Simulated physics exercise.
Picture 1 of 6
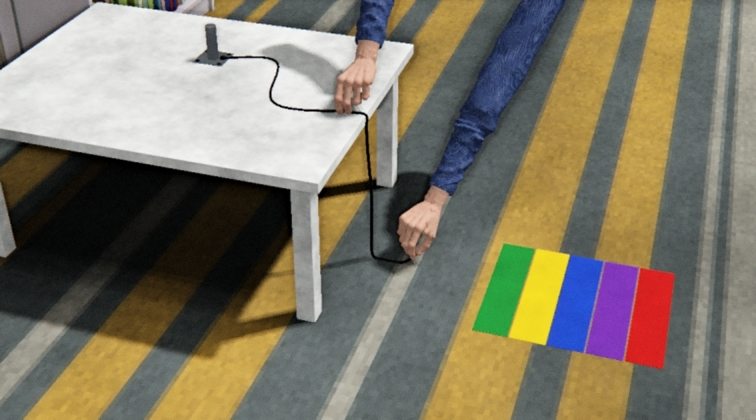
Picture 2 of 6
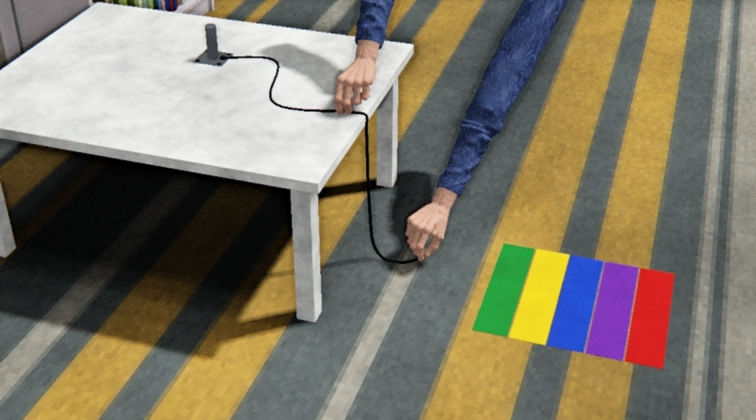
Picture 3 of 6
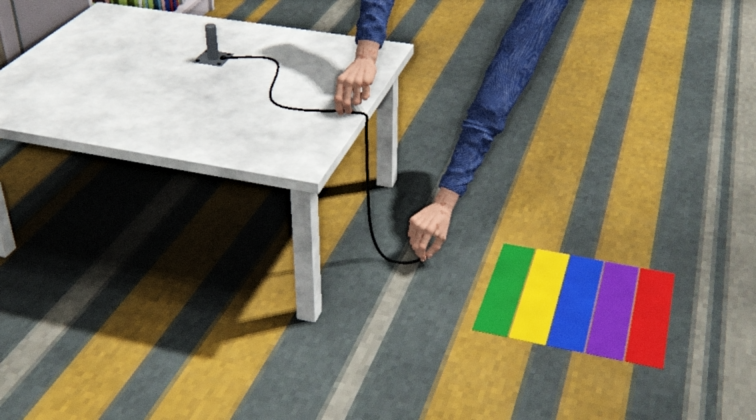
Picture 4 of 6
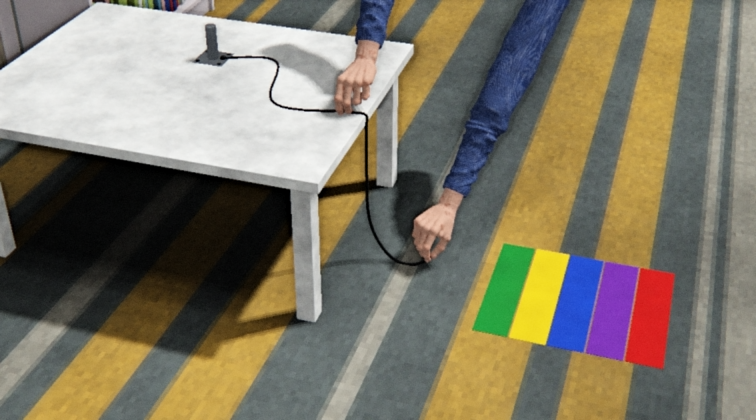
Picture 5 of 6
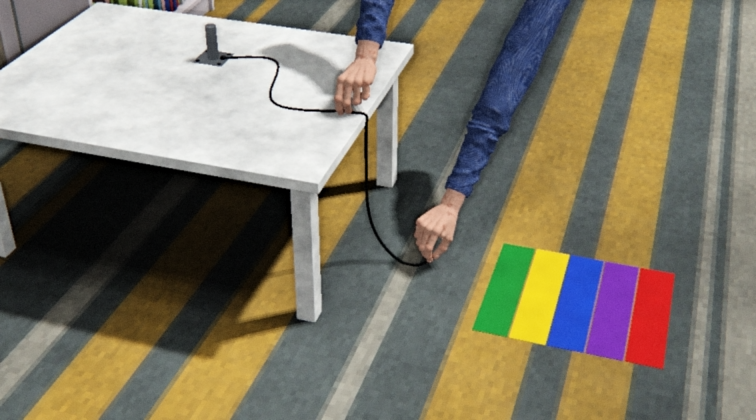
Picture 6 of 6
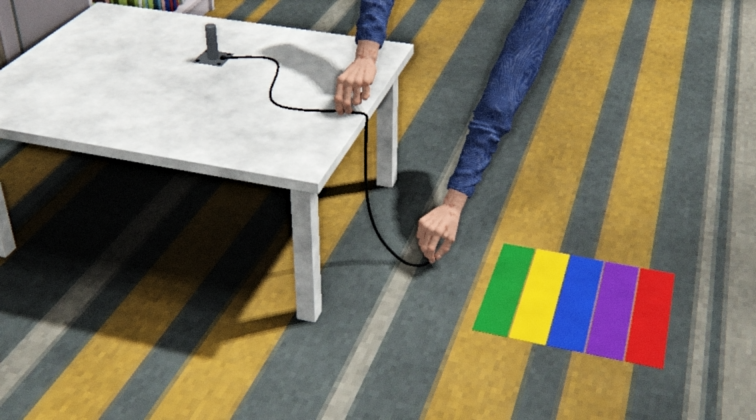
A hand near the floor draws the black cord's end slightly right, beside a white table.
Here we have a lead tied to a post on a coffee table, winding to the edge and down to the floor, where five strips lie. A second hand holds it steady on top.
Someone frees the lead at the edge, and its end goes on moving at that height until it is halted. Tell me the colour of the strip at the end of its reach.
It is blue.
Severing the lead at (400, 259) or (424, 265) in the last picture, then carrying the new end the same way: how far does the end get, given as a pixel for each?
Case by case it comes to about (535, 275) and then about (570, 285).
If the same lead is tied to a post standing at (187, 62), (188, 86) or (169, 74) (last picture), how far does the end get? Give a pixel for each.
Try by try: (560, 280), (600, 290) and (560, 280).
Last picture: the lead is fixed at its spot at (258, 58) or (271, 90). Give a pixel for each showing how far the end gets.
Near (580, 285) and (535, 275).
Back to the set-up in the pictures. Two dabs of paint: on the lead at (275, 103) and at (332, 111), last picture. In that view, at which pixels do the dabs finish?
Roughly (348, 94) for the first and (399, 122) for the second.
Early on, end near (522, 274); over green.
Midway, end near (564, 282); over blue.
At the end of the slack, end near (589, 287); over blue. The blue one.
